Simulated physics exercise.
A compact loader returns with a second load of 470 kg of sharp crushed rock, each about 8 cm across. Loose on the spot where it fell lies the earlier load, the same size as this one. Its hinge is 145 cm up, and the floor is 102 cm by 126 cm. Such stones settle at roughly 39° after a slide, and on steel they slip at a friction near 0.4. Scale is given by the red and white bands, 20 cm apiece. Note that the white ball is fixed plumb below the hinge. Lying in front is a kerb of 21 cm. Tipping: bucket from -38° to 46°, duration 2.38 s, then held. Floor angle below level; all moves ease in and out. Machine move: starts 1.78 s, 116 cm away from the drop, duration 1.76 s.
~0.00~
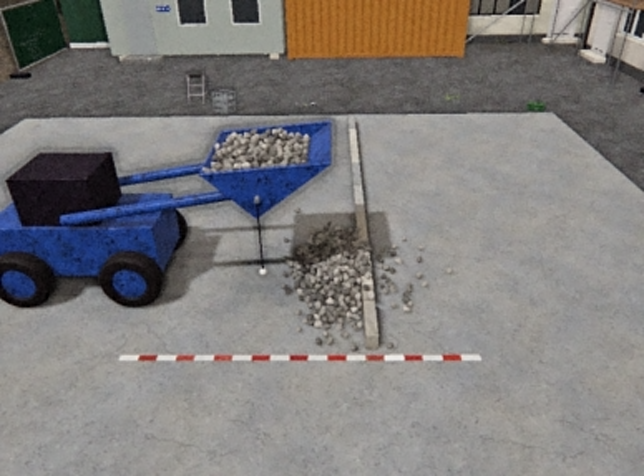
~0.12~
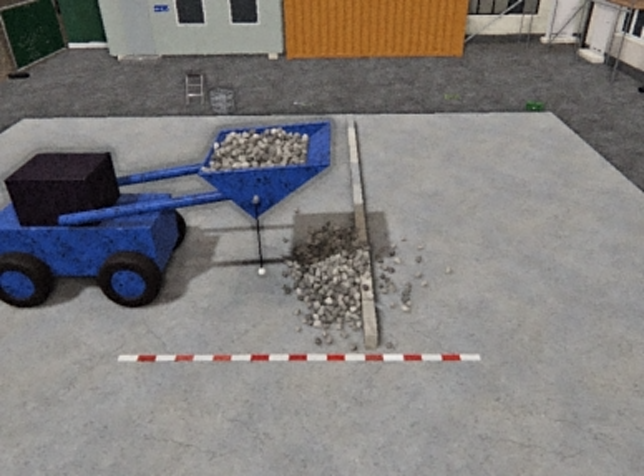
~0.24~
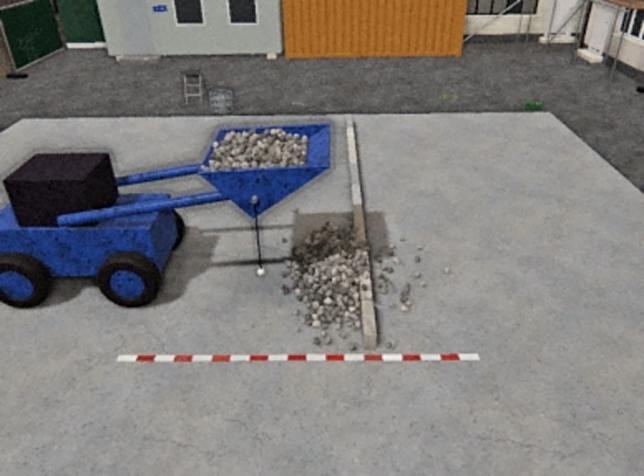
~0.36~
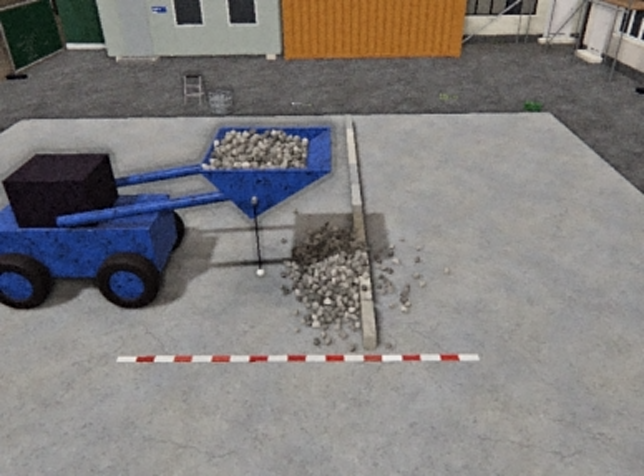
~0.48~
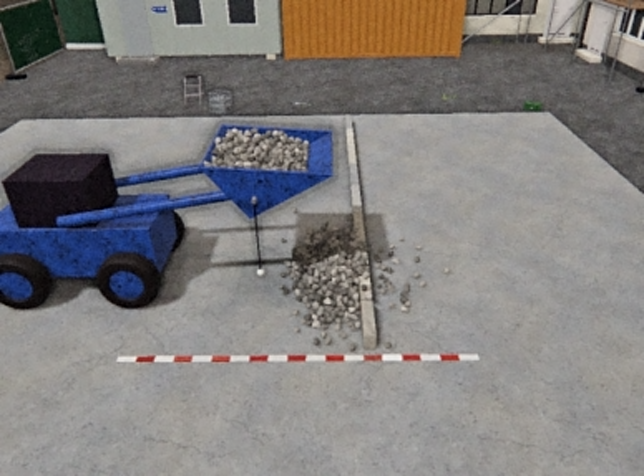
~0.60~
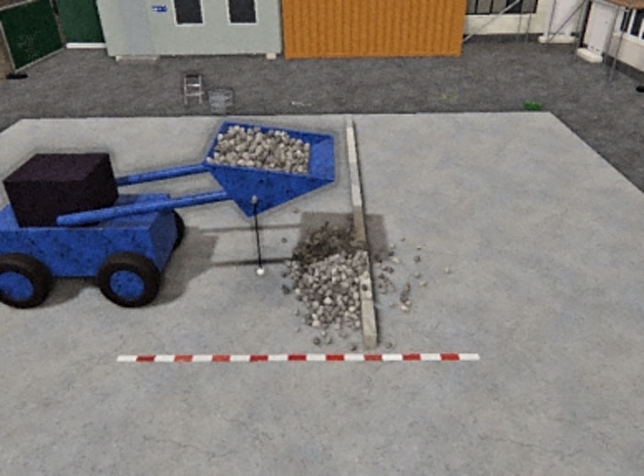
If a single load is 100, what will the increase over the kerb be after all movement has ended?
The increase will be around 3 per cent.
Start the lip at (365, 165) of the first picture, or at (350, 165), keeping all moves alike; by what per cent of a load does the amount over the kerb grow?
About 35 per cent for the first, 15 per cent for the second.
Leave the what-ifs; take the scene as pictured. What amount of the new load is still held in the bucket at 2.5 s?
About 0 percent.
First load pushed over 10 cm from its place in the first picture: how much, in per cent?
Close to 5 per cent.
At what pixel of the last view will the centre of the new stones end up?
I'd say close to (310, 266).
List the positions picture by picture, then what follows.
In the first frame, the bucket is at -38°, its lip at (330, 164); the top of the load is at (266, 138). The earlier load is highest near (342, 255), 34 cm above ground level, 95 % on this side of the kerb, 5 % over the kerb.
In the second frame, the bucket is at -37°, its lip at (330, 164); the top of the load is at (259, 138); the stones move at 0.0 m/s on average.
In the third frame, the bucket is at -36°, its lip at (330, 166); the top of the load is at (248, 137); the stones move at 0.1 m/s on average.
In the fourth frame, lip at (331, 171), floor tilted -33°, highest stones at (238, 137); the stones move at 0.1 m/s on average.
In the fifth frame, lip at (332, 175), floor tilted -29°, highest stones at (240, 136); the stones move at 0.1 m/s on average.
In the sixth frame, lip at (334, 180), floor tilted -25°, highest stones at (231, 136); the stones move at 0.2 m/s on average.
After 1.8 s the floor is at 33°; in per cent of one load, 98 in the bucket, 97 on this side of the kerb, 5 over the kerb; the foremost stones are at (417, 267).
After 2.5 s the floor is at 46°; in per cent of one load, 1 in the bucket, 194 on this side of the kerb, 6 over the kerb; the foremost stones are at (417, 267).
After 4.0 s the floor is at 46°; in per cent of one load, 0 in the bucket, 192 on this side of the kerb, 8 over the kerb; the foremost stones are at (419, 267).
After 6.8 s the floor is at 46°; in per cent of one load, 0 in the bucket, 192 on this side of the kerb, 8 over the kerb; the foremost stones are at (419, 267). Net gain over the kerb, 3.
